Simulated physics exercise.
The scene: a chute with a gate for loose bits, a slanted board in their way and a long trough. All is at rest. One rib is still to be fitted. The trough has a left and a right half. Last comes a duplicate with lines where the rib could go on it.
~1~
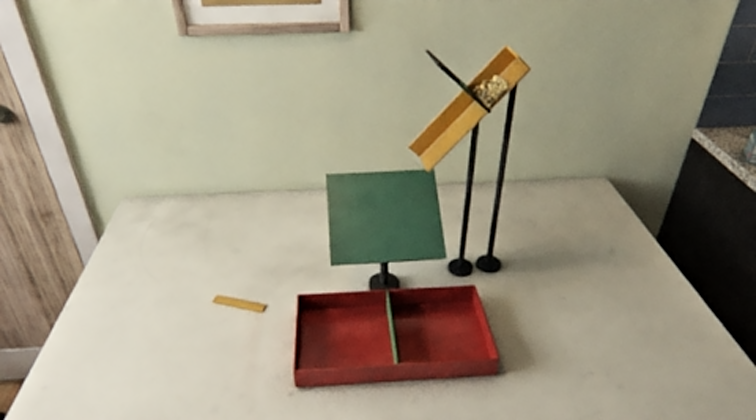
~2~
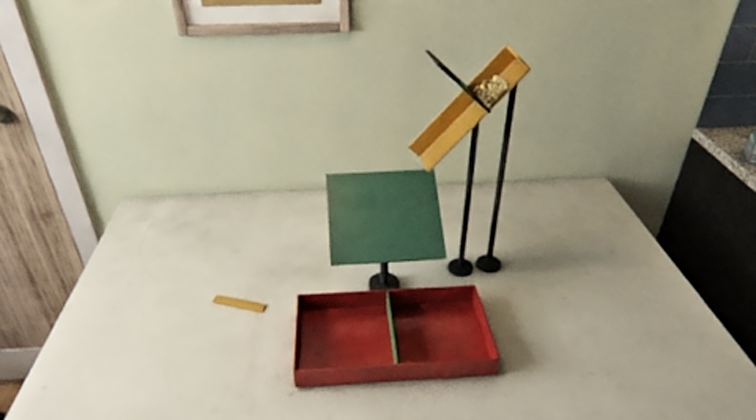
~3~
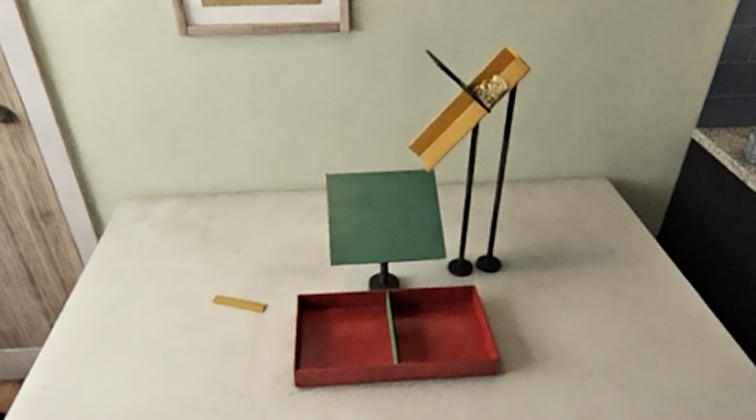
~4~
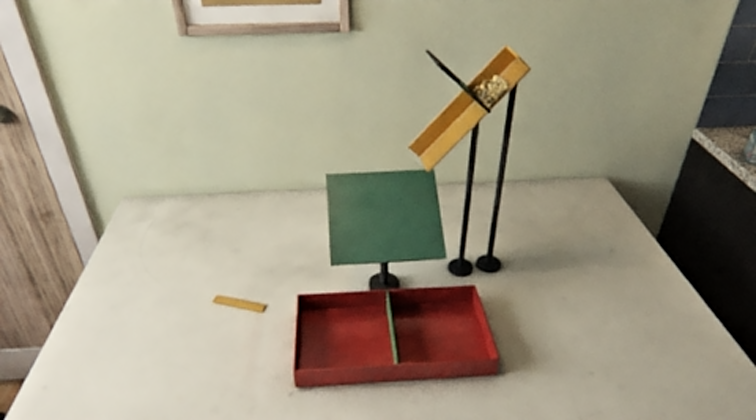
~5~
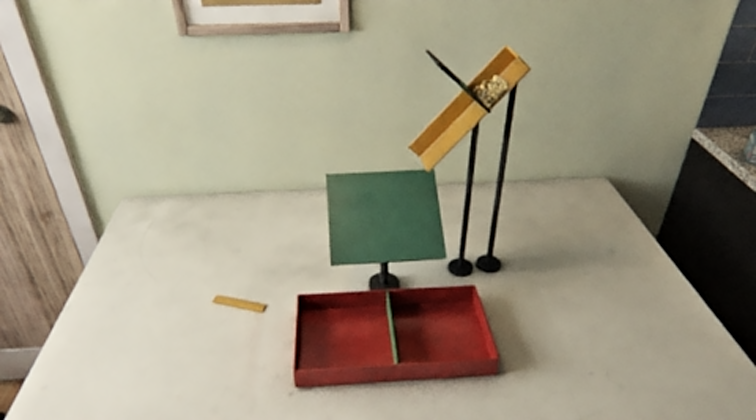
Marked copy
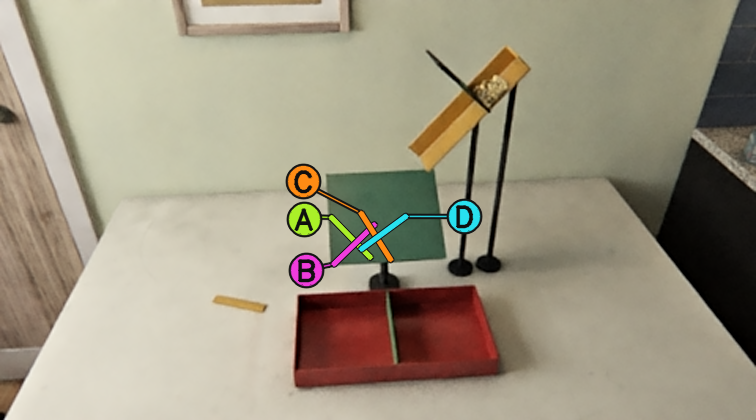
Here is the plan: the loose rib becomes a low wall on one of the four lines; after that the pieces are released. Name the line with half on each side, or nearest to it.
It is A.
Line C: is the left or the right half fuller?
Right.
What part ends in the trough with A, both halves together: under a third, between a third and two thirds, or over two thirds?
It is over two thirds.
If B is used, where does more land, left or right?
More lands on the left.
On the marked copy, line A from (331, 217) to (370, 257); line B from (374, 224) to (333, 264); line C from (361, 213) to (390, 259); line D from (405, 216) to (361, 249).
For line A, of what is caught, roughly half in the left half, roughly half in the right.
For line B, of what is caught, the larger part in the left half, about a tenth in the right.
For line C, of what is caught, just a few in the left half, almost all in the right.
For line D, of what is caught, every piece in the left half, not one piece in the right.
